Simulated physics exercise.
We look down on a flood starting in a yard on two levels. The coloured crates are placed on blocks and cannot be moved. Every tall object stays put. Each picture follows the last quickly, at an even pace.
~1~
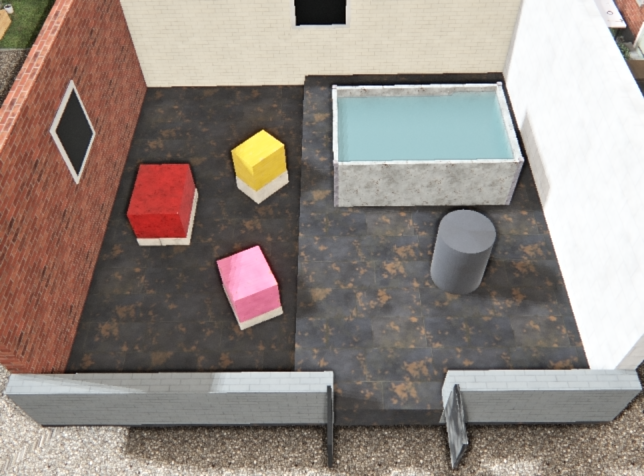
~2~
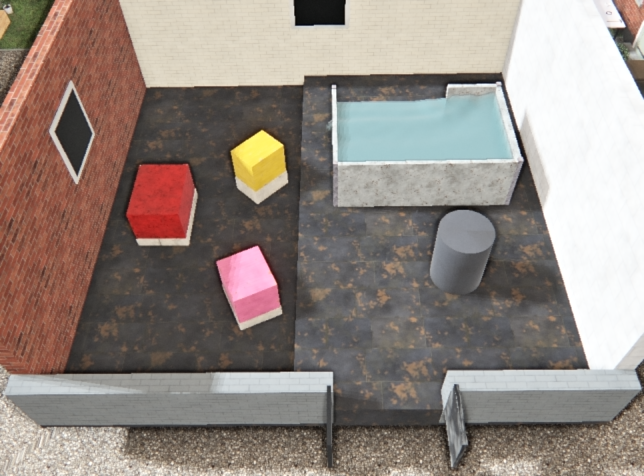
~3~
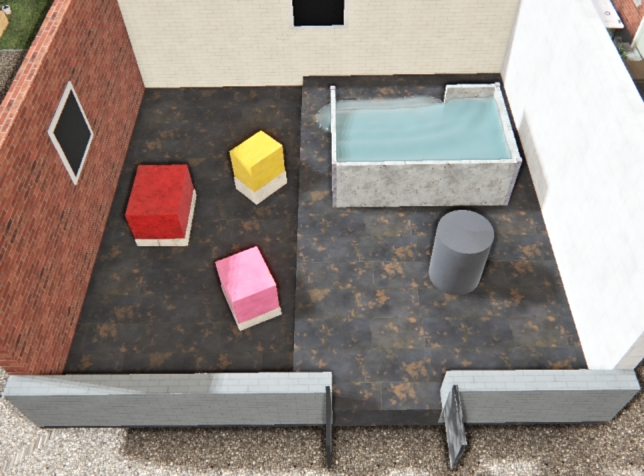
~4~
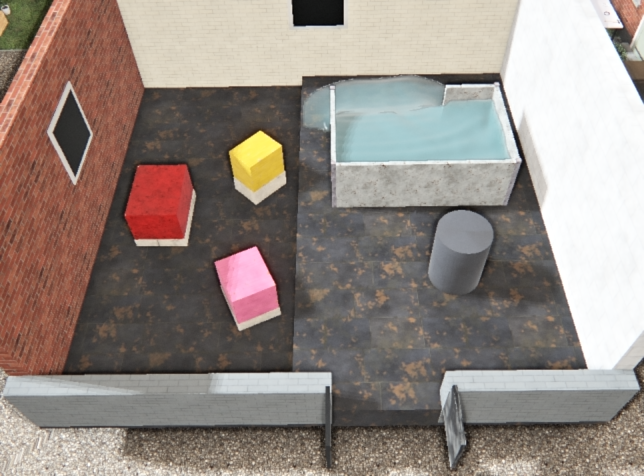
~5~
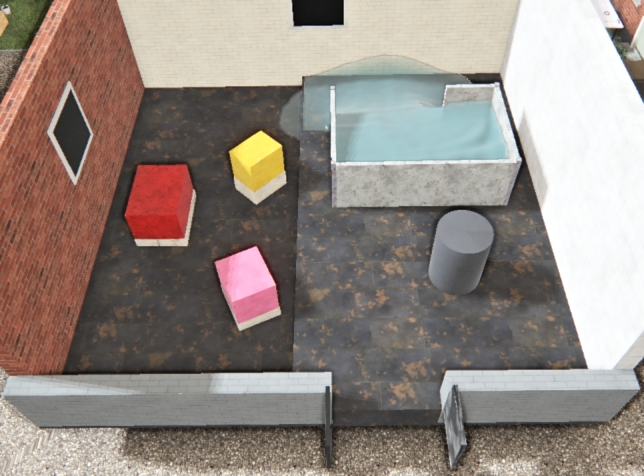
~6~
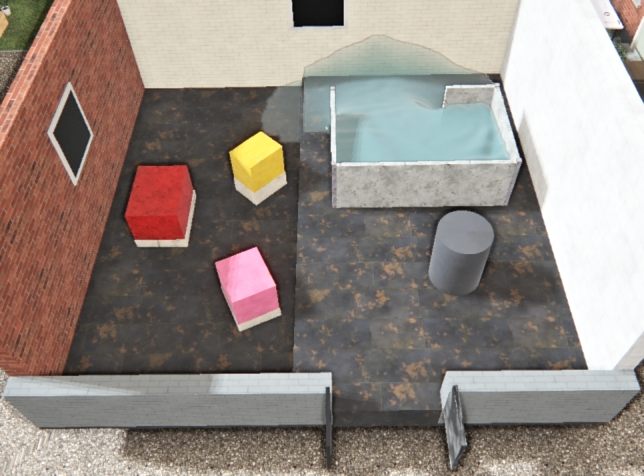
Water poured out through a gap in the far side of a pale stone tank, spreading behind it and leftward toward the yard's other level, while the colored blocks and gray cylinder stayed still.
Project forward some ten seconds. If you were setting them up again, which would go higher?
I'd say the red crate goes higher, the pink crate goes higher, the yellow crate can stay.
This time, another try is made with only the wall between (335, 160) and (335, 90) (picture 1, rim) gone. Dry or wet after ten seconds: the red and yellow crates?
First, the red crate is flooded; second, the yellow crate is flooded.
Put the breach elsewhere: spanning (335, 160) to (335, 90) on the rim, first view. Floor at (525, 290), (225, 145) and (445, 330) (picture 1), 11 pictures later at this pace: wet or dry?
First: Spared by the leak. Second: Reached by the flood. Third: Spared by the leak.
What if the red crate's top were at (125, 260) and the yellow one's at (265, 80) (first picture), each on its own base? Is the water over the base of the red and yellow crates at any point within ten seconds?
As I read it, the red crate gets flooded and the yellow crate gets flooded.
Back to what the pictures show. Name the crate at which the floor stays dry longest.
Last of all: The pink crate.
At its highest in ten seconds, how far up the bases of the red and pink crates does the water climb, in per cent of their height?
140 and 140 %, roughly.
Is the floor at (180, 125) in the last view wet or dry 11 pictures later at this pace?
Result for the point: Waterlogged.
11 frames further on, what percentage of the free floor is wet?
That's roughly 35 per cent.
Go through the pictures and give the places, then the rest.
In the first picture, the tank at (421, 126) is whole and still.
In the second picture, the front is at (330, 128), out from the gap on the tank's far side.
In the third picture, the front is at a hidden place, out from the gap on the tank's far side.
In the fourth picture, water pours out on the tank's far side and has run to a hidden place.
In the fifth picture, the front is at (452, 74), out from the gap on the tank's far side.
In the sixth picture, the front is at (481, 74), out from the gap on the tank's far side.
A moment on, water covers 20 % of the floor; the red crate not reached, the pink crate not reached, the yellow crate not reached.
Next, water covers 35 % of the floor; the red crate not reached, the pink crate not reached, the yellow crate not reached.
Then, water covers 55 % of the floor; the red crate water round its plinth, the pink crate not reached, the yellow crate water round its plinth.
Later, water covers 85 % of the floor; the red crate water round its plinth, the pink crate water round its plinth, the yellow crate water round its plinth.
In the end, water covers 95 % of the floor; the red crate was topped, the pink crate was topped, the yellow crate stayed above the water.
